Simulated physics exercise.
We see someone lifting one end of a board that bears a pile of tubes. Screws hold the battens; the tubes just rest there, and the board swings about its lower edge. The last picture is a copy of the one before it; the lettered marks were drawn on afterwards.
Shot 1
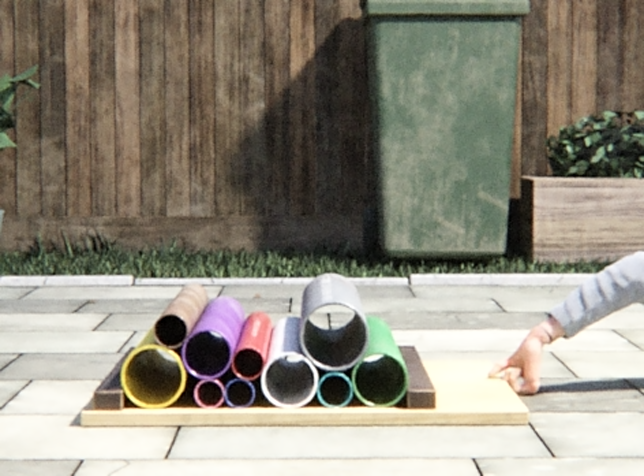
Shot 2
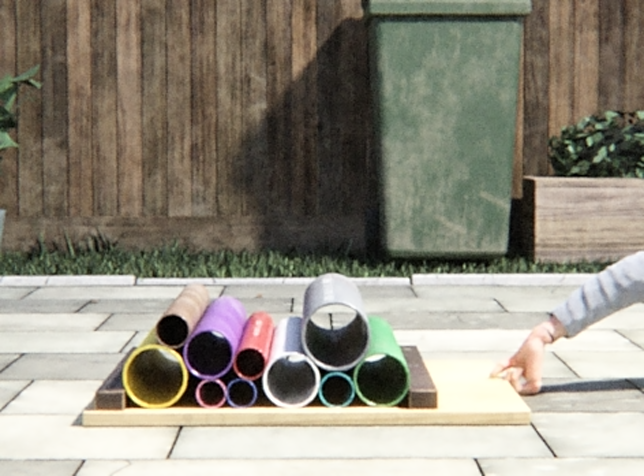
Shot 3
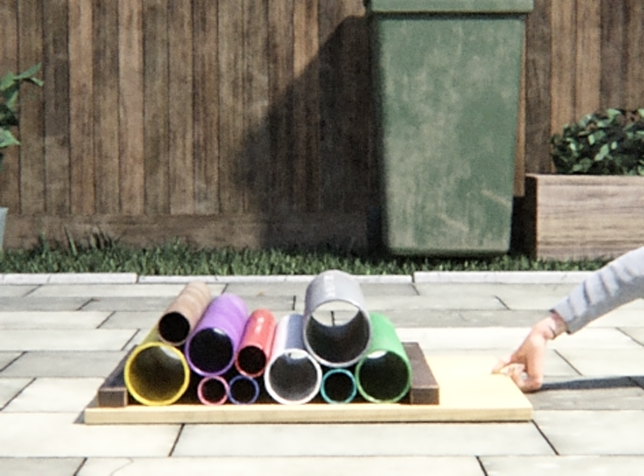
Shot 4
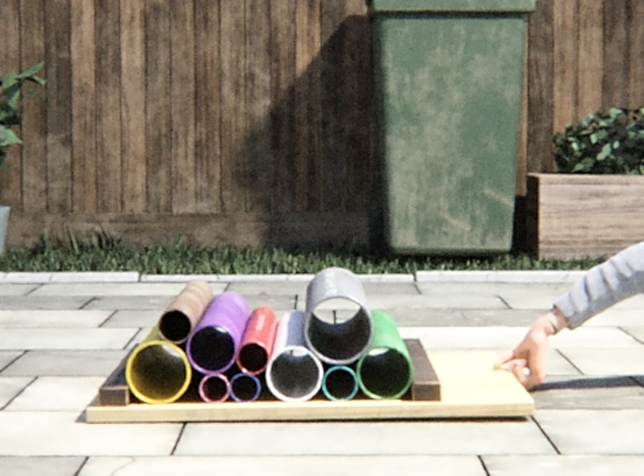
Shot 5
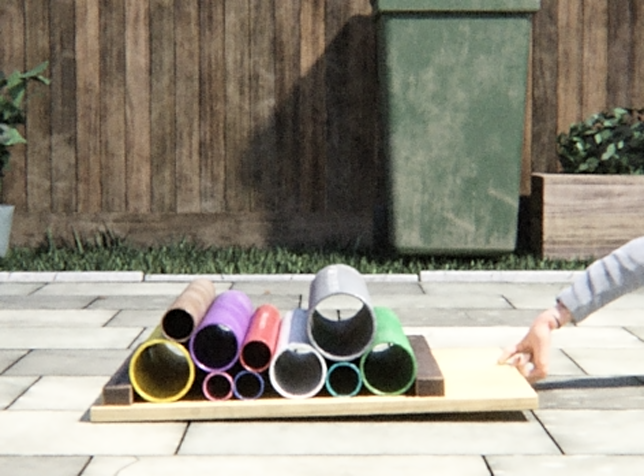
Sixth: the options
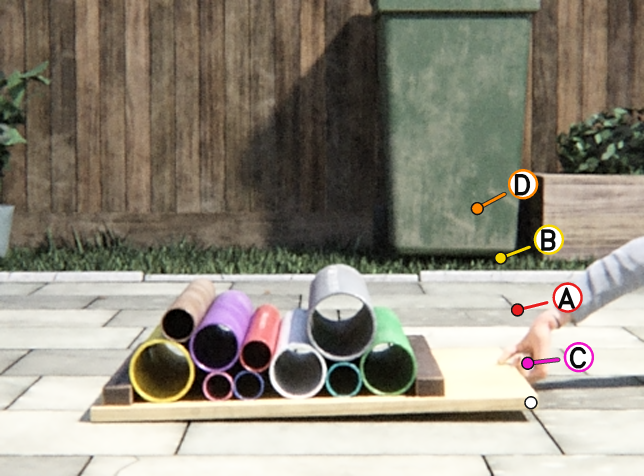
The footage shows a hand at the right end of a wooden board on a paved patio, raising that end very slightly, while the stack of colourful tubes between two dark strips keeps its arrangement on the board.
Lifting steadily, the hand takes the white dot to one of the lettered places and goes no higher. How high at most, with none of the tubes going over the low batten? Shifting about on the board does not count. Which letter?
The highest mark that will do is A.
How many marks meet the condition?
Two of the four.
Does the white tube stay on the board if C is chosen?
Yes, with C.
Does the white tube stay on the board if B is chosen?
The white tube: Yes.
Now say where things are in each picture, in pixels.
The first picture shows white tube (290, 381); turquoise tube (335, 390).
The second picture shows turquoise tube (337, 390); green tube (382, 380).
The third picture shows board (309, 378); green tube (383, 376); purple tube (211, 351).
The fourth picture shows board (311, 375); yellow tube (158, 373).
The fifth picture shows board (314, 372); yellow tube (161, 371).
On the marked copy, A at (517, 310); B at (500, 258); C at (528, 364); D at (477, 209); the white dot at (531, 402).
Following A. Soon after the start, board at 12°.
Later, board at 14°.
In the end, board at 14°, none over the low batten.
As for the rest, B one over the low batten (brown); C none over the low batten; D one over the low batten (brown).
